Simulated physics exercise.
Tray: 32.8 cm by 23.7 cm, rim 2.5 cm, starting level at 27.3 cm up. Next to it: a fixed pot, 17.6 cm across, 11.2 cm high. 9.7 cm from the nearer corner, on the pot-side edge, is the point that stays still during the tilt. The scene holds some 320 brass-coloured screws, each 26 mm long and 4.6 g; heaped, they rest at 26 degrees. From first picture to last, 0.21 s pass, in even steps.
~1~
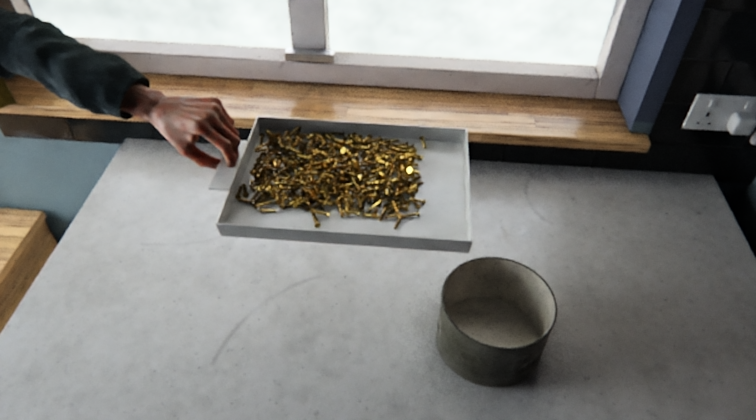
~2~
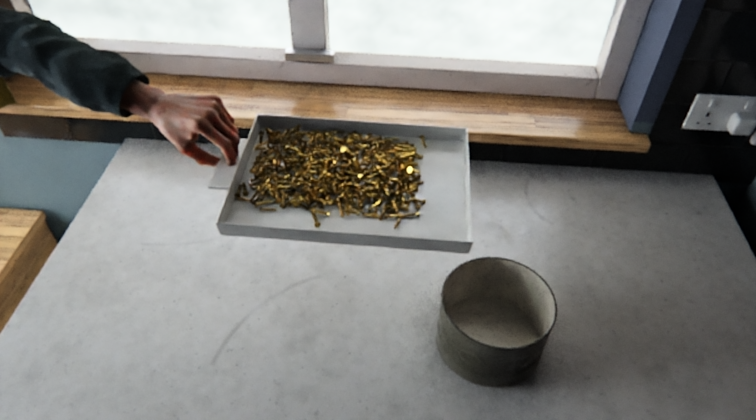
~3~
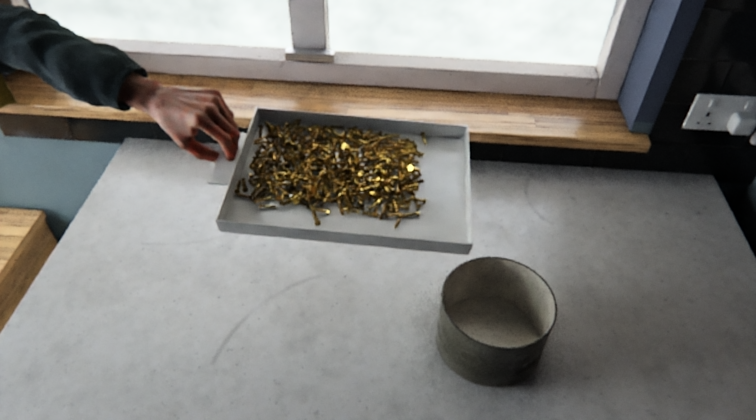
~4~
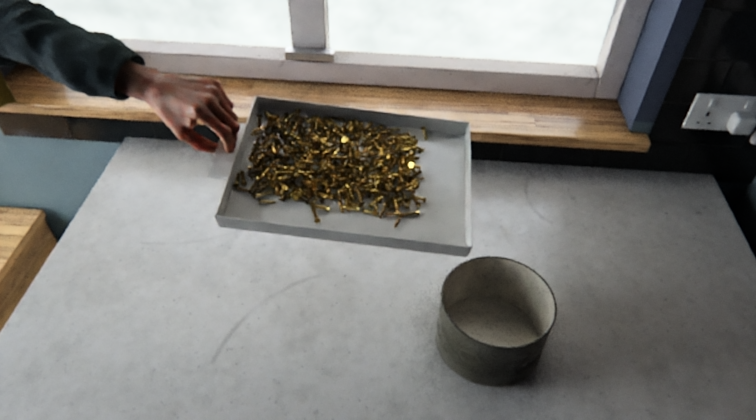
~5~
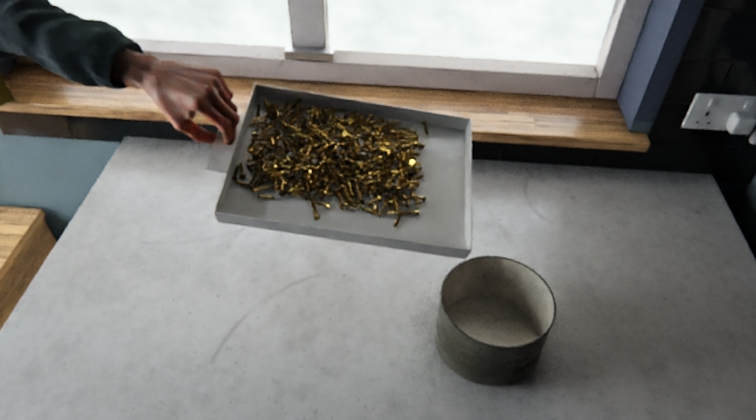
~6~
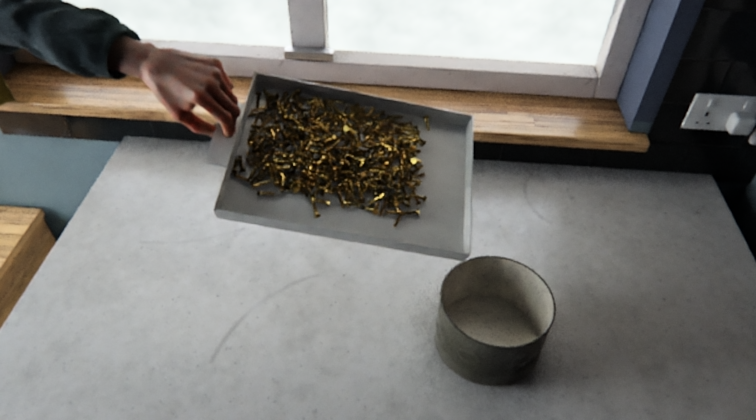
At the start, a hand at the left holds a level grey tray of brass-coloured screws above a pale tabletop, with a round grey pot to the lower right. The hand then gradually raises the tray's left side, slanting it down toward the right front corner, while the screws stay heaped together and the pot stays still.
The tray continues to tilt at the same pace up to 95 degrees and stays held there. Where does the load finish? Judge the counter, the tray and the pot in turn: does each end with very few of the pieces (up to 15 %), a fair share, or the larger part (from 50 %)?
Counter: The larger part. Tray: Very few. Pot: A fair share.
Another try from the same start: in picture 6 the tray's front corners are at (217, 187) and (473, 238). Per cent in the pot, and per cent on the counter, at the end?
Per cent by place - pot 40, counter 55.
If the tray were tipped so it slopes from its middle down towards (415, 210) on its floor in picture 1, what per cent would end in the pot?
Roughly 75 percent of them.
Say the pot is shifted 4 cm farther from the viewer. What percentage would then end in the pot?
My estimate: Some 10 per cent.
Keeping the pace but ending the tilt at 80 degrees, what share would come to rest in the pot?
Around 30 in a hundred.
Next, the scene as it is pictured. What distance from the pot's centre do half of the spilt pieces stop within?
Distance: Some 14 cm.
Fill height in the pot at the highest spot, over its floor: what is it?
Roughly 1.5 centimetres.
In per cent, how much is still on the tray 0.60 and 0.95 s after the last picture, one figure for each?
First 55, then 5.
Then, 0.36 s after the last picture, tilt 55 degrees; the tray holds 100 %, the pot 0 %.
Then, 0.60 s after the last picture, tilt 80 degrees; the tray holds 55 %, the pot 5 %.
Then, 0.95 s after the last picture, tilt 95 degrees; the tray holds 5 %, the pot 30 %.
In the end, counter 65 %, tray 0 %, pot 30 %.
